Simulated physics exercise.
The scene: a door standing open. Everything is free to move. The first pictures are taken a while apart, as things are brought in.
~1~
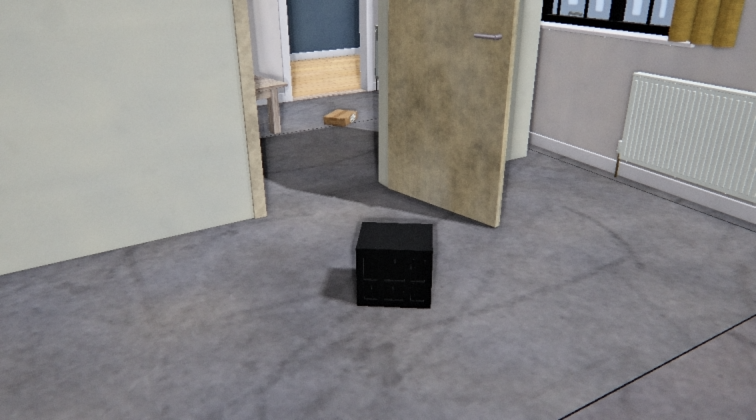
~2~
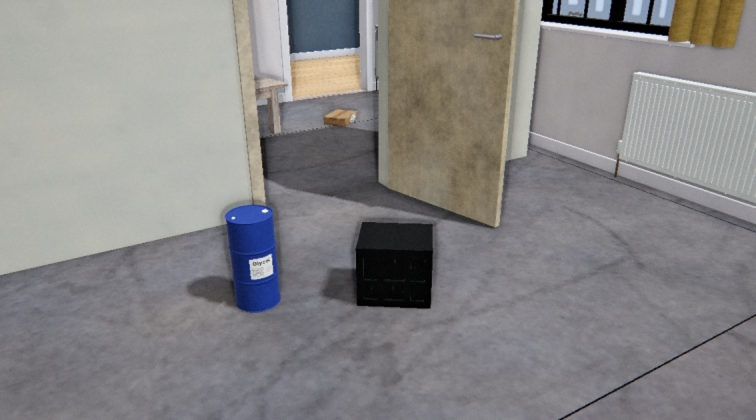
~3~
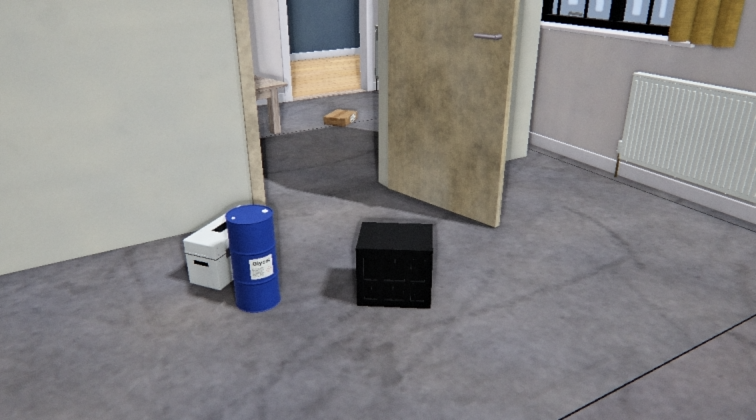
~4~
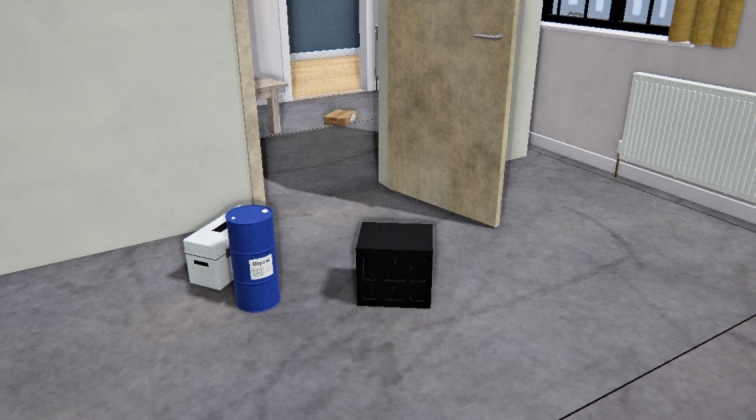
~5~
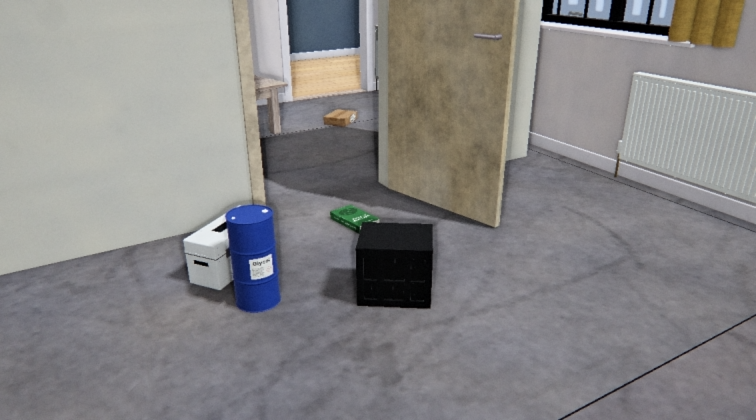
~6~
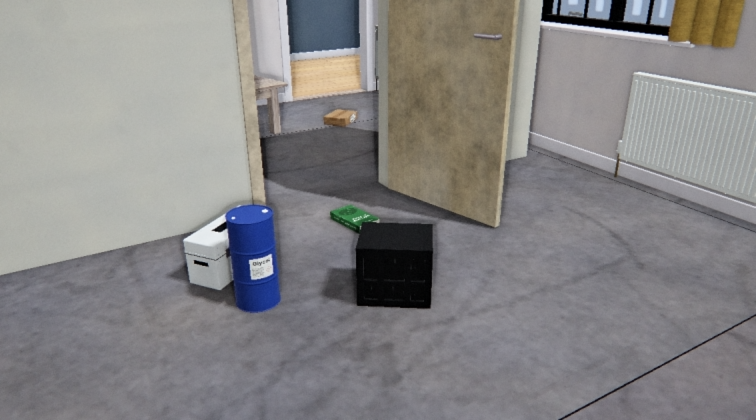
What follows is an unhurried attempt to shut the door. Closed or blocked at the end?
Here the door shuts.
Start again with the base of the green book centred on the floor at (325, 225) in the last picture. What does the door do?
Then it jams.
Then, 1.80 s past the last view, door at 47°; green book displaced a little near (343, 217).
Then, 2.60 s past the last view, door at 22°; green book displaced about its own width near (306, 210).
Finally, door at 0°; moved from the start, green book; the other 3 still in place. Final places as the last picture's camera would see them, green book near (284, 198).
